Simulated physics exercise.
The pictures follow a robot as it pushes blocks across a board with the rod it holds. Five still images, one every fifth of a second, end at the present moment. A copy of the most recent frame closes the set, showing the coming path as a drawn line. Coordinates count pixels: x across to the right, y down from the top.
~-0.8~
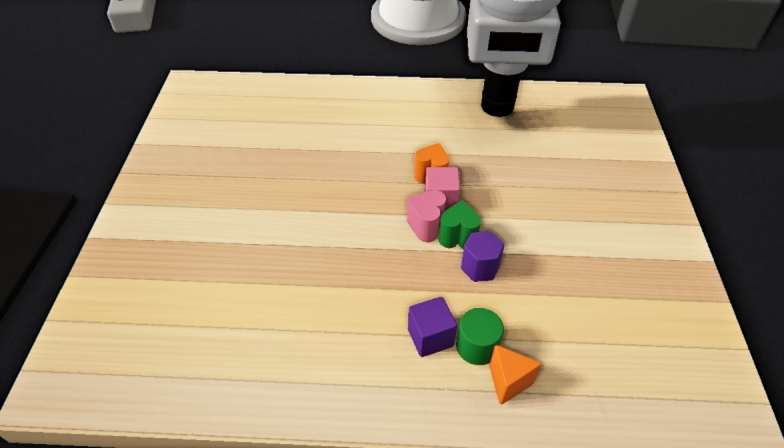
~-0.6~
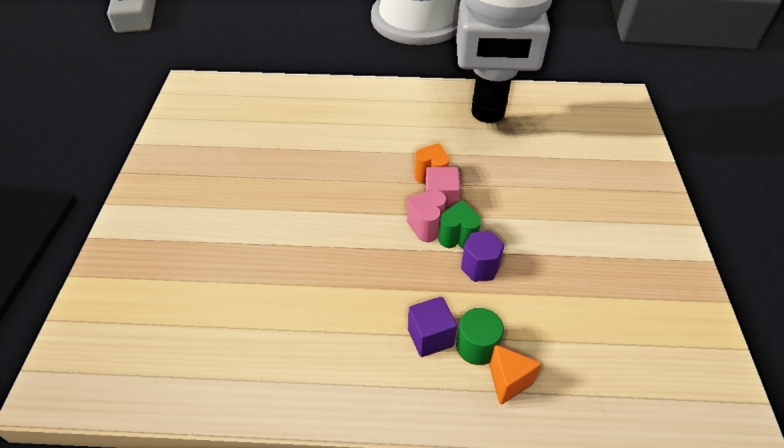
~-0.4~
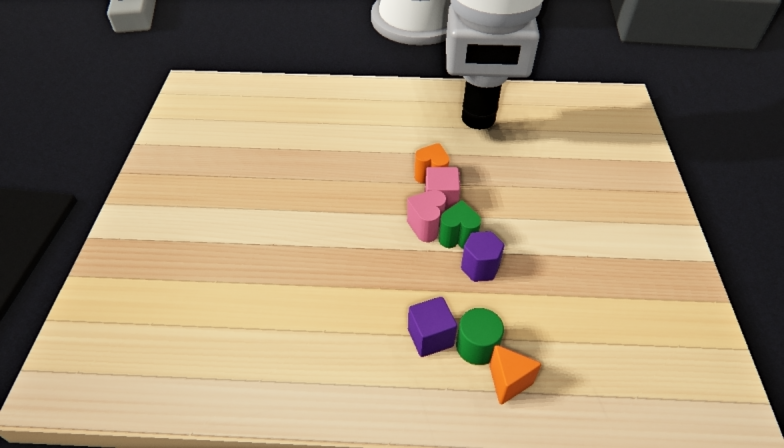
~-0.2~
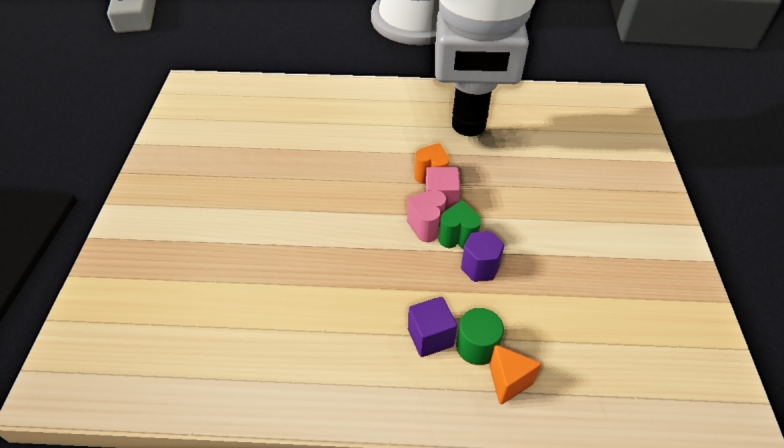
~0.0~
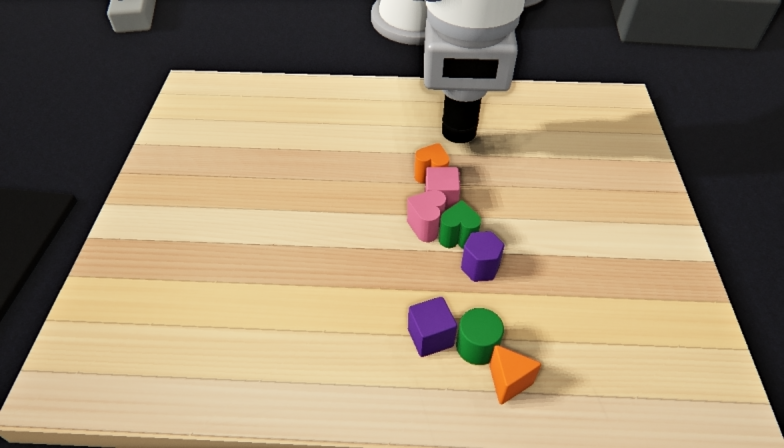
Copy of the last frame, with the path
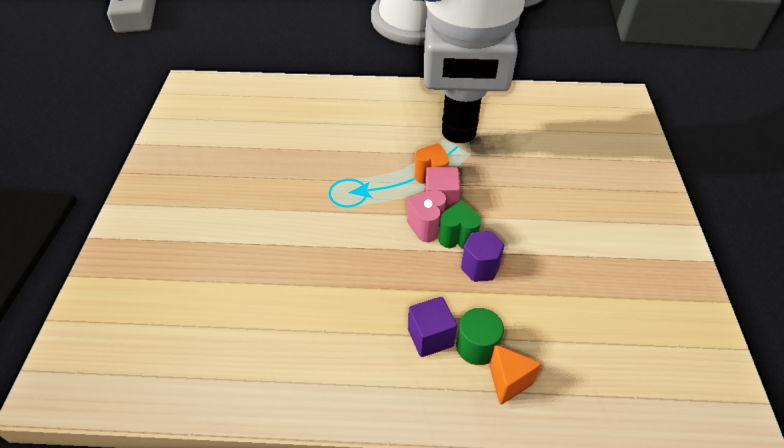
A robotic arm with a black rod moves slowly left and slightly downward across the top of a striped wooden board, drawing close to an orange heart-shaped block. The orange, pink, green and purple blocks, clustered in two groups below it, all stay still throughout.
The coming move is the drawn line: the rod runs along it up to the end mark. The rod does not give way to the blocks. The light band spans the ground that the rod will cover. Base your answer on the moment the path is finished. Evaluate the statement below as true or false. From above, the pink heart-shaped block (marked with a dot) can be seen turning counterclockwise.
My answer: False.
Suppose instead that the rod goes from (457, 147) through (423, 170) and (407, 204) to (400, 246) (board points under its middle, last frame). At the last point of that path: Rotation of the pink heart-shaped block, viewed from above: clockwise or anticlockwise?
From above, the pink heart-shaped block will be seen to turn anti-clockwise.
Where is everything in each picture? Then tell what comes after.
Rod's lower end (497, 108); pink heart-shaped block (428, 204); orange heart-shaped block (433, 154); pink square block (443, 178); green heart-shaped block (461, 216), in the first frame.
Rod (488, 113); blocks still, in the second frame.
Rod (478, 120); blocks still, in the third frame.
Rod (469, 126); blocks still, in the fourth frame.
Rod (459, 133); pink heart-shaped block (428, 204); orange heart-shaped block (433, 154); pink square block (443, 178); green heart-shaped block (461, 216), in the fifth frame.
Drawn move, from (457, 147) via (430, 169) and (393, 186), ending at (348, 193); the dot is on the pink heart-shaped block.
What follows on the original path. One third of the way, rod (431, 156); pink heart-shaped block (429, 208), turned 15° clockwise; orange heart-shaped block (418, 166), turned 50° anticlockwise; pink square block (443, 181), turned 15° anticlockwise.
Two thirds of the way, rod (393, 172); pink heart-shaped block (430, 211), turned 30° clockwise; orange heart-shaped block (400, 186), turned 75° anticlockwise; pink square block (441, 184), turned 40° anticlockwise; green heart-shaped block (464, 219), turned 15° anticlockwise.
At the end, rod (347, 179); pink heart-shaped block (430, 211), turned 30° clockwise; orange heart-shaped block (399, 186), turned 80° anticlockwise; pink square block (441, 184), turned 40° anticlockwise; green heart-shaped block (464, 219), turned 15° anticlockwise.
